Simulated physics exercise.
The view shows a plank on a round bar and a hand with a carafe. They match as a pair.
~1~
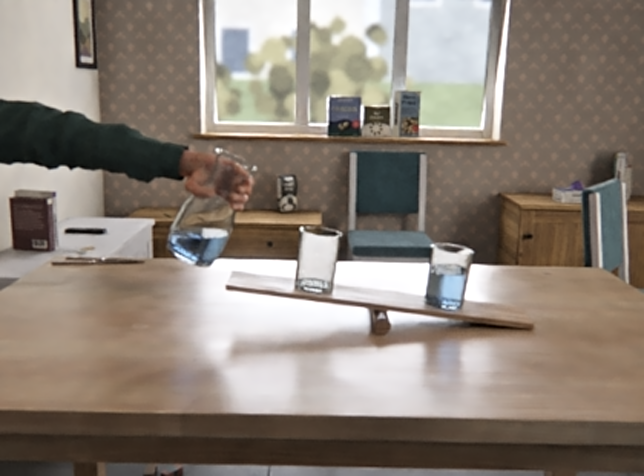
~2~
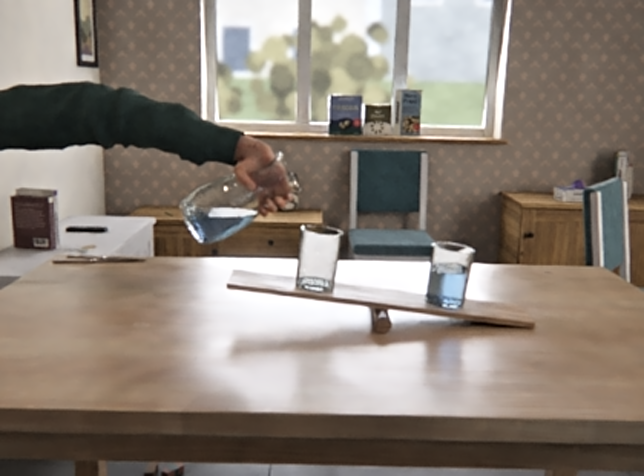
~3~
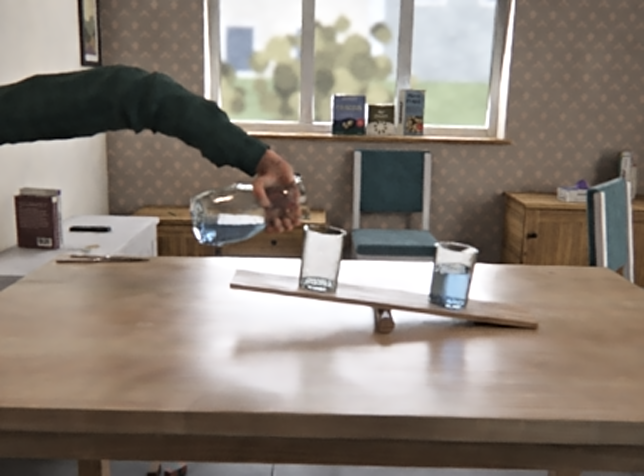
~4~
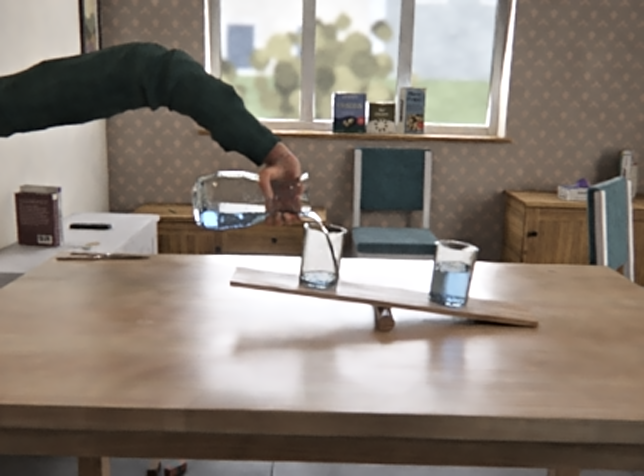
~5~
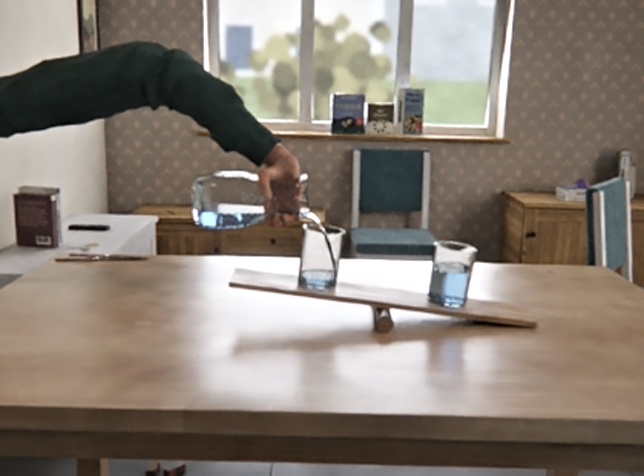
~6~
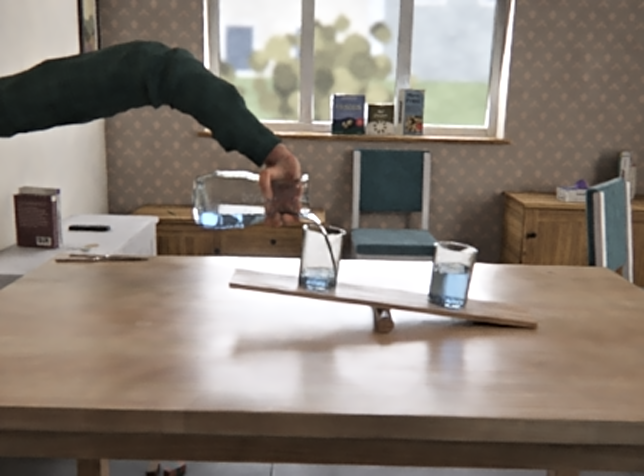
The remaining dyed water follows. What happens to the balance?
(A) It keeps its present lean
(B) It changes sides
B.
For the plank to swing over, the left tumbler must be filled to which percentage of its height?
Result: Some 55 per cent.
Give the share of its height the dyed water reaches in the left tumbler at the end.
Looks like roughly 75 percent to me.
Next, the left tumbler is about half full; the plank leans as before.
After that, the left tumbler is about two thirds full; the plank has swung over, and that end is down.
Finally, the left tumbler is about three quarters full; the plank has swung over, and that end is down.
